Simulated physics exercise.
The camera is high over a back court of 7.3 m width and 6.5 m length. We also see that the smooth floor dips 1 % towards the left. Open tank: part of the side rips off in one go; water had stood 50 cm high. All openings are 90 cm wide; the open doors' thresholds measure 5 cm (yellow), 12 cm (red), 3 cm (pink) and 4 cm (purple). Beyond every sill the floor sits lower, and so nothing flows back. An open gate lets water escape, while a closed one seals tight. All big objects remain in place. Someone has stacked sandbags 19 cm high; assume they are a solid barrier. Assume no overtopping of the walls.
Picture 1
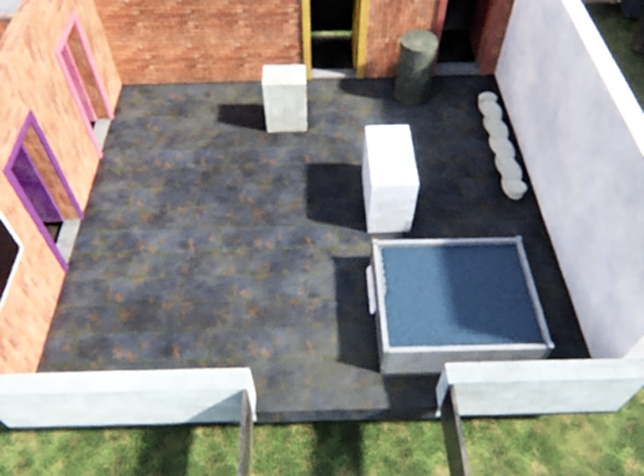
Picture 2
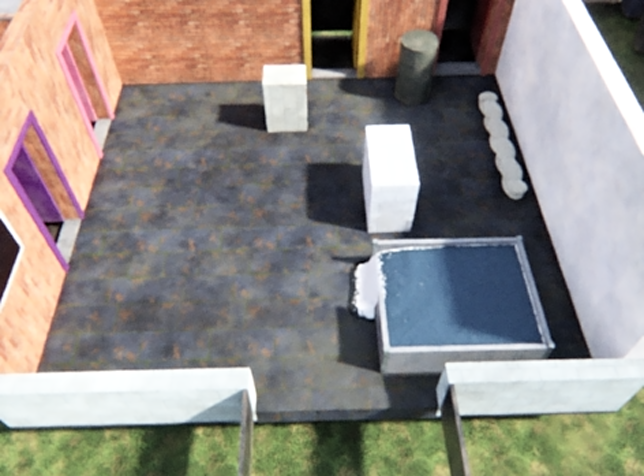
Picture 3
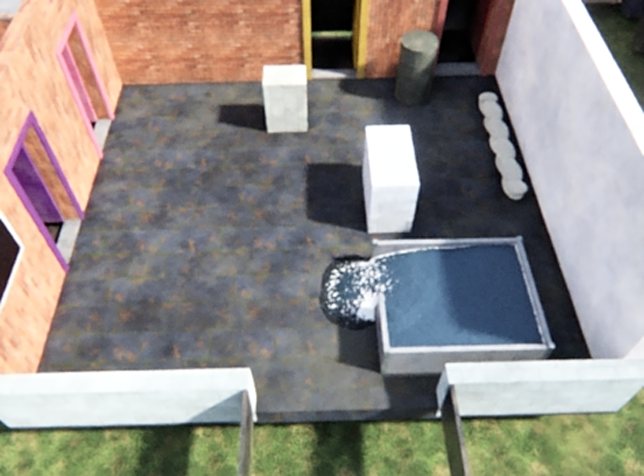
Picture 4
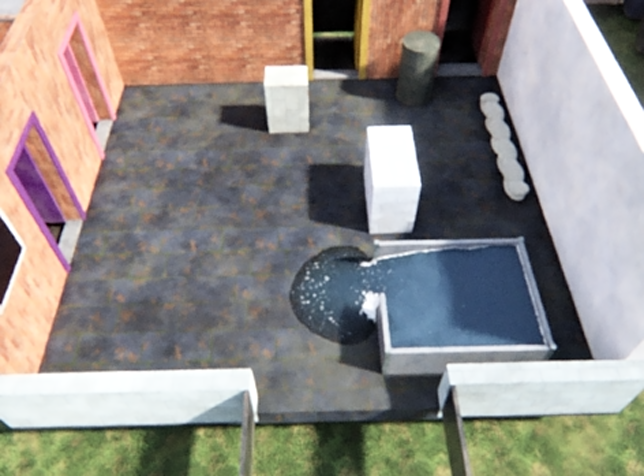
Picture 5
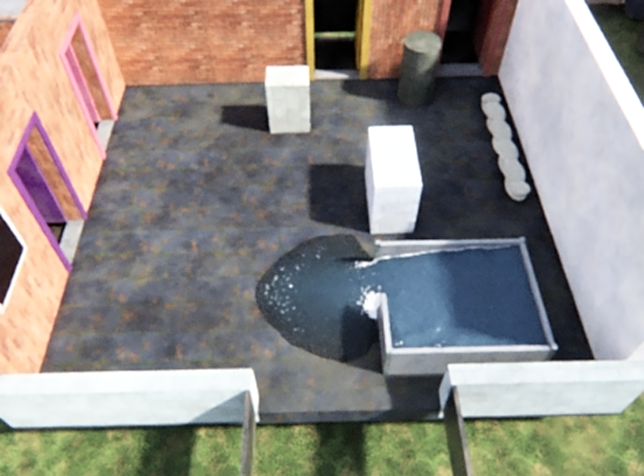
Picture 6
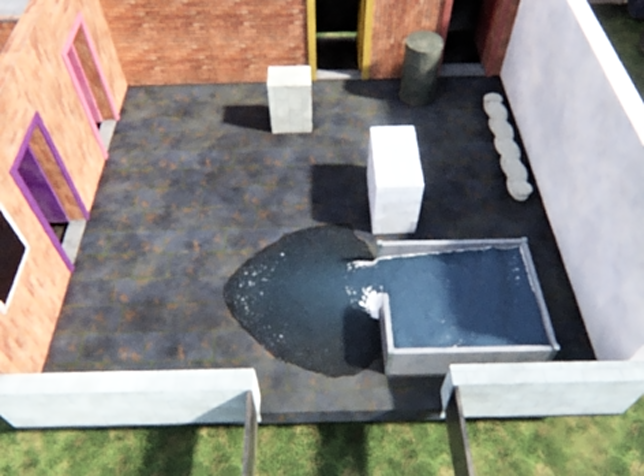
Water burst out through the left side of an open tank in a walled courtyard, foaming at first, then spread leftward across the dark floor in a widening rounded pool.
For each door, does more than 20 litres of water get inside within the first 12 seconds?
Door by door: The yellow door, no; the red door, no; the pink door, yes; the purple door, yes.
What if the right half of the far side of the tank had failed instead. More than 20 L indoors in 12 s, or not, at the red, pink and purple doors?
Red beyond, pink beyond, purple short.
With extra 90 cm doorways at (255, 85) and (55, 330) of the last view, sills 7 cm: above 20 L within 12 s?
Order as listed: Respected and surpassed.
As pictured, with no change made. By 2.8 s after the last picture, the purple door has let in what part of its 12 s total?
Share: ~ 35 %.
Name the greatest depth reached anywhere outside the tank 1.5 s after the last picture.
It gets to some 22 cm.
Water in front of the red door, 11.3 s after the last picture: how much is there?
It's about 1.0 cm.
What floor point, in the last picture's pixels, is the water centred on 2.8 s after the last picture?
Near (302, 288).
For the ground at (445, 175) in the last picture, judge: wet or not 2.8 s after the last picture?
Untouched.
Then, 0.7 s after the last picture water covers 20 % of the floor and is deepest (26 cm) near (364, 285); yellow door not reached, red door not reached, pink door not reached, purple door not reached.
Then, 1.5 s after the last picture water covers 35 % of the floor and is deepest (22 cm) near (364, 285); yellow door not reached, red door not reached, pink door not reached, purple door 8 cm at the sill, 0 L in.
Then, 2.8 s after the last picture water covers 45 % of the floor and is deepest (20 cm) near (83, 373); yellow door not reached, red door not reached, pink door 7 cm at the sill, 2 L in, purple door 12 cm at the sill, 46 L in.
Then, 6.3 s after the last picture water covers 50 % of the floor and is deepest (11 cm) near (117, 120); yellow door not reached, red door not reached, pink door 6 cm at the sill, 20 L in, purple door 8 cm at the sill, 106 L in.
Then, 11.3 s after the last picture water covers 60 % of the floor and is deepest (8 cm) near (109, 147); yellow door 4 cm at the sill, 0 L in, red door 1 cm at the sill, 0 L in, pink door 8 cm at the sill, 63 L in, purple door 6 cm at the sill, 136 L in.
